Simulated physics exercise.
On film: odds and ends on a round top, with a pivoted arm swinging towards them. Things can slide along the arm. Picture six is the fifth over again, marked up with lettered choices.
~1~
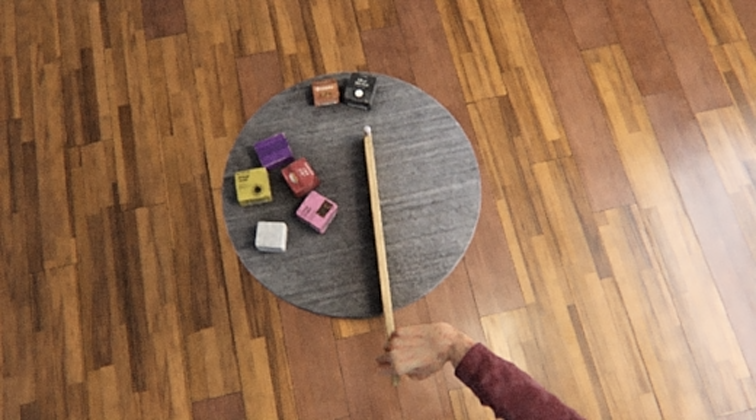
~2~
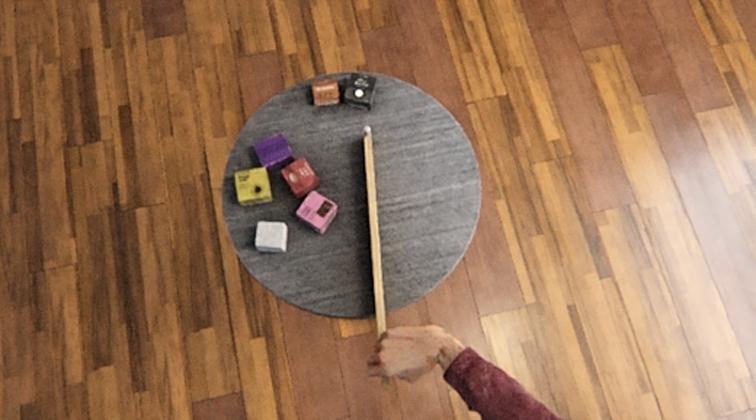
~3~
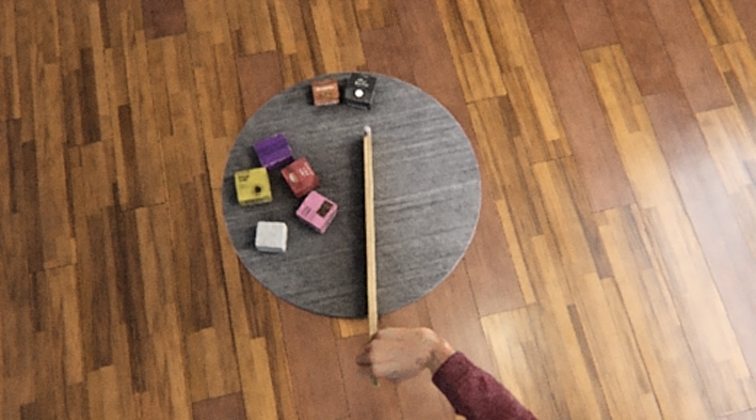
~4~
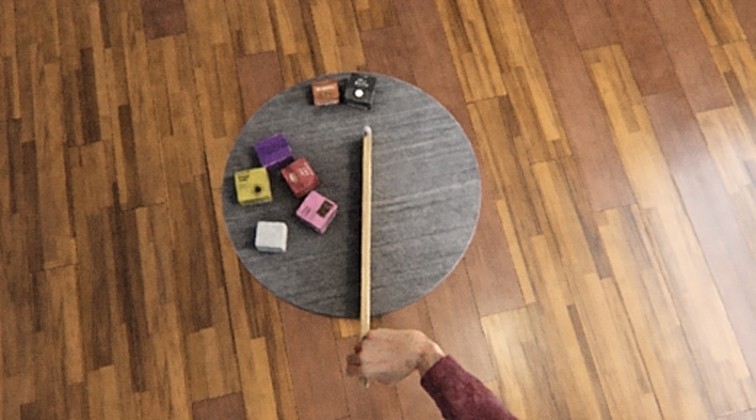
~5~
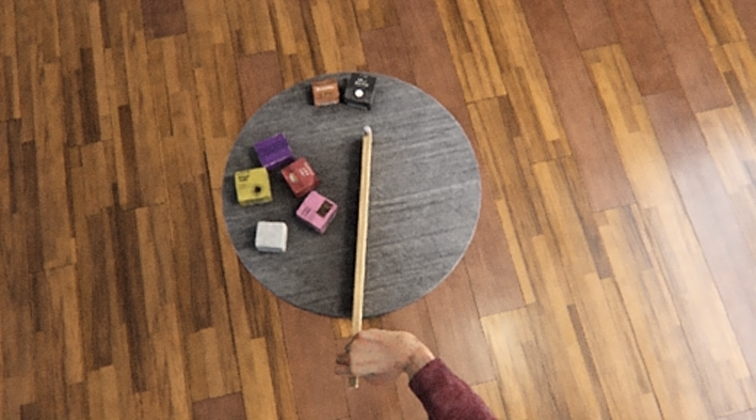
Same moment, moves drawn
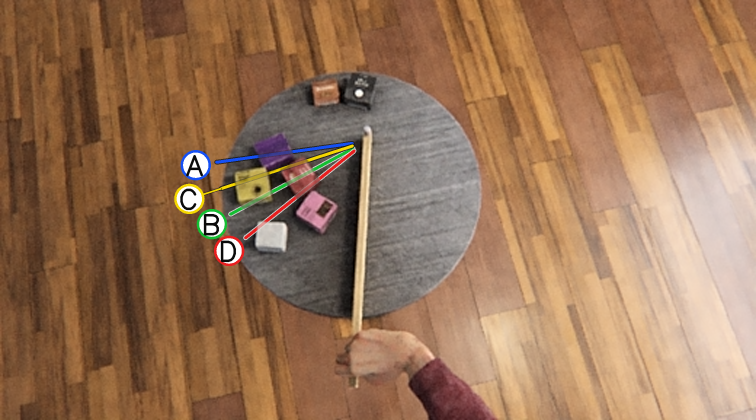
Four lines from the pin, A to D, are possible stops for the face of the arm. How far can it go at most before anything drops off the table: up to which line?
Line B.
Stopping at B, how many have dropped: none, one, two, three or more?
The count is none.
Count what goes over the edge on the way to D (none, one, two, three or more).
The count is none.
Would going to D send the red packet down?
By then, no.
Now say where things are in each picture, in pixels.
In the first frame, arm (376, 211); purple box (274, 152); red packet (301, 178).
In the second frame, arm (373, 211); black box (361, 91).
In the third frame, arm (369, 212); white block (272, 237).
In the fourth frame, arm (366, 212); orange box (326, 92).
In the fifth frame, arm (363, 212); red packet (301, 178); black box (361, 91); pink packet (317, 212).
On the marked copy, A at (285, 153); B at (293, 181); C at (287, 167); D at (301, 193).
With B. Early on, arm (333, 205); pink packet (313, 212); orange box (326, 92).
Further on, arm (308, 189); yellow box (246, 182); white block (255, 217).
At the end, arm (295, 172); yellow box (232, 164); white block (241, 191); nothing has fallen.
As for the rest, A drops the yellow box; C drops the yellow box; D is safe but short.
